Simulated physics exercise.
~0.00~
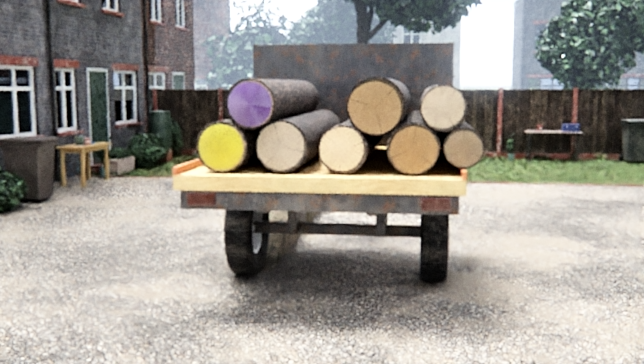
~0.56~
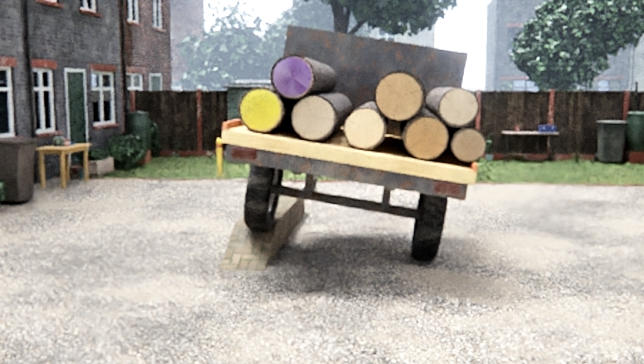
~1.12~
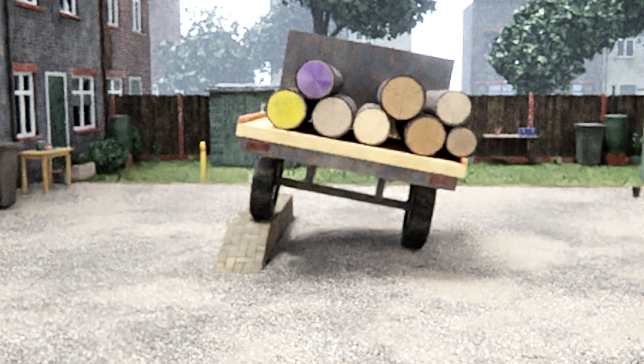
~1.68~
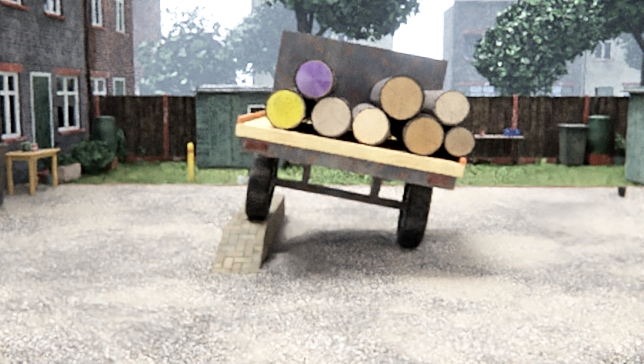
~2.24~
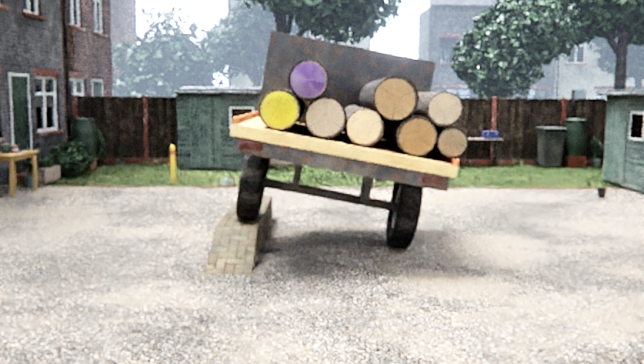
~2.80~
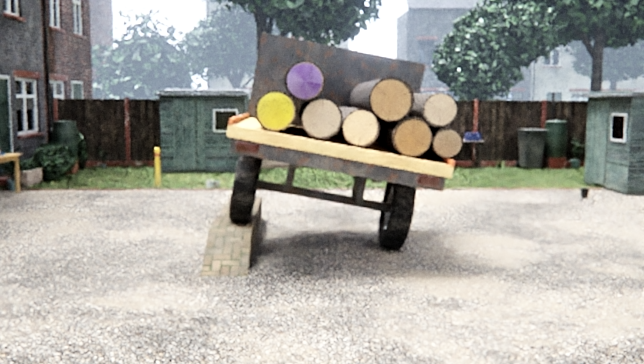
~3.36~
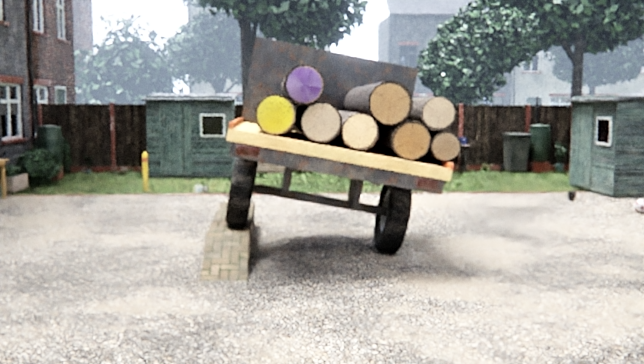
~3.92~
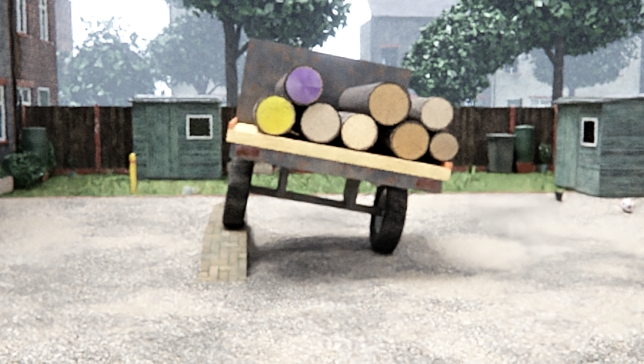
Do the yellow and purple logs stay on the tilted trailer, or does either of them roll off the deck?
Both the yellow log and the purple log stay aboard the trailer.
